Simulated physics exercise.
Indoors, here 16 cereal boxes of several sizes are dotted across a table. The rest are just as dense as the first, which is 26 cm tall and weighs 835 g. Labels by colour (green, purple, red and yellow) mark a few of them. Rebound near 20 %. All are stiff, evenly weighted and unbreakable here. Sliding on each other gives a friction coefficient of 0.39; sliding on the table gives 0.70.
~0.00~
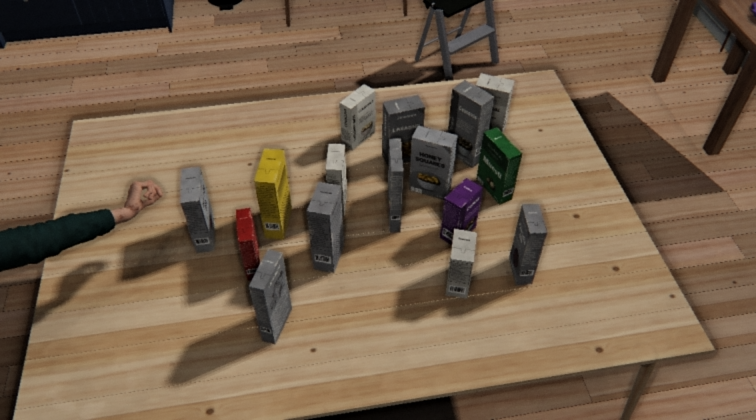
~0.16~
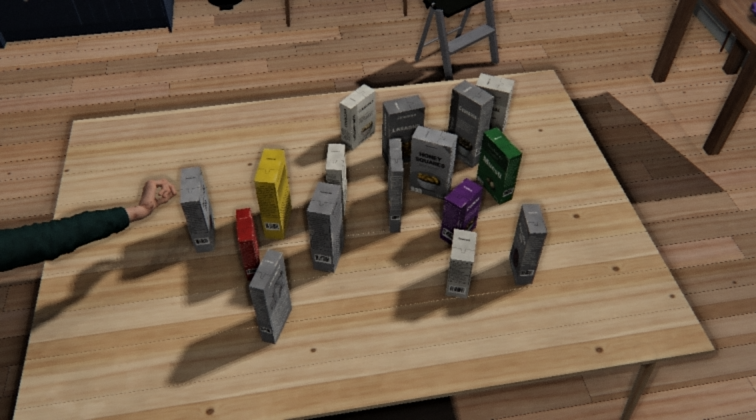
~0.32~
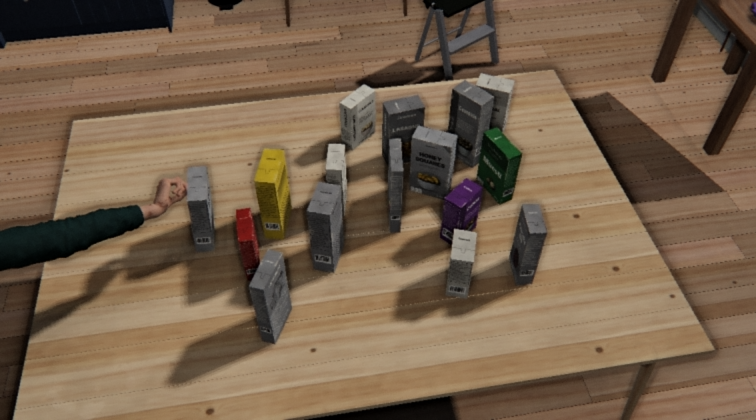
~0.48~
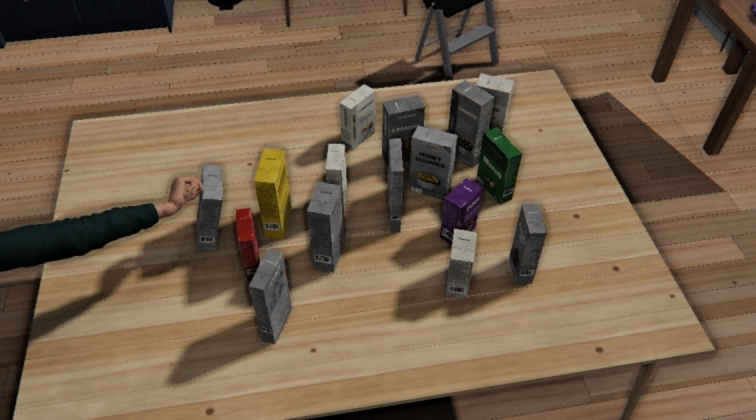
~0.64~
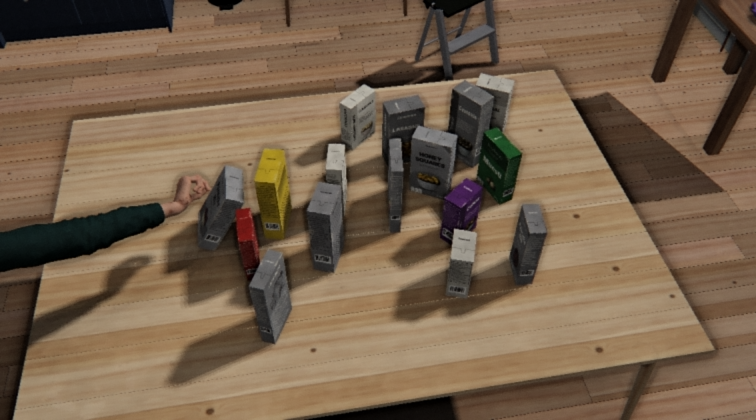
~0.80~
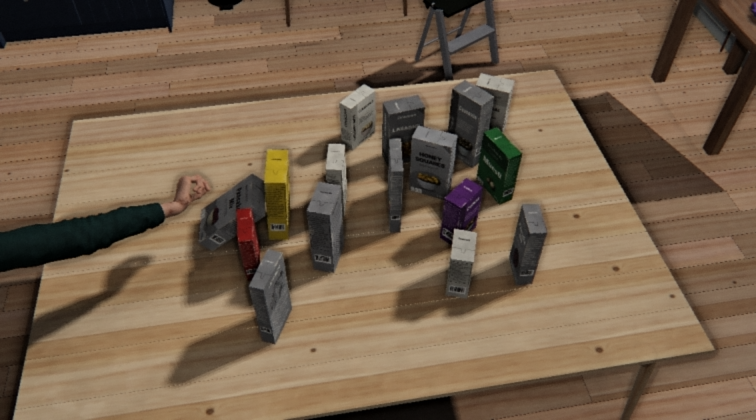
A hand pushes a gray box rightward until it topples toward the yellow box.
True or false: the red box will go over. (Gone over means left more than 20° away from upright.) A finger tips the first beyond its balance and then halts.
False.
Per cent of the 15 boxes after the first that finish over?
25 per cent.
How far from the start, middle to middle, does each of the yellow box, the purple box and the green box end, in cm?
Here yellow ends up 20 centimetres away, purple 20 centimetres and green 0 centimetres.
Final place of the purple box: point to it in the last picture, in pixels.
It comes to rest around (492, 247) in the last view.
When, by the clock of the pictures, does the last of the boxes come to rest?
Around 2.5 s.
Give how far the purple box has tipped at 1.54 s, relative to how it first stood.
Roughly 25°.
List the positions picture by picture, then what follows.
In the first frame (pixels give the middle of a visible side), finger (155, 191) 7 cm from the first box; red box (250, 262); yellow box (270, 212); purple box (450, 224); none of the others has stirred.
The second frame shows finger (169, 190) 25 mm from the first box; red box (250, 262).
The third frame shows finger (183, 188) pushing; red box (250, 262); none of the others has stirred.
The fourth frame shows finger (197, 187) pushing; red box (250, 262); none of the others has stirred.
The fifth frame shows finger (203, 186) stopped; red box (250, 262); none of the others has stirred.
The sixth frame shows finger (203, 186) stopped; red box (250, 262); yellow box (277, 213) 4° from how it stood; purple box (450, 224); one has shifted.
After 1.04 s, 1 of the 15 other boxes over; red box unmoved; yellow box 27° from how it stood.
After 1.30 s, 2 of the 15 other boxes over; red box unmoved; yellow box 60° from how it stood.
After 1.54 s, 4 of the 15 other boxes over; red box unmoved; yellow box 73° from how it stood.
After 1.80 s, 4 of the 15 other boxes over; red box unmoved; purple box lying flat.
In the end (2.8 s), 4 of the 15 other boxes over; red box unmoved; purple box lying flat; yellow box 73° from how it stood. Eleven left standing. From the last view, middles, red box near (250, 245), purple box near (492, 247).
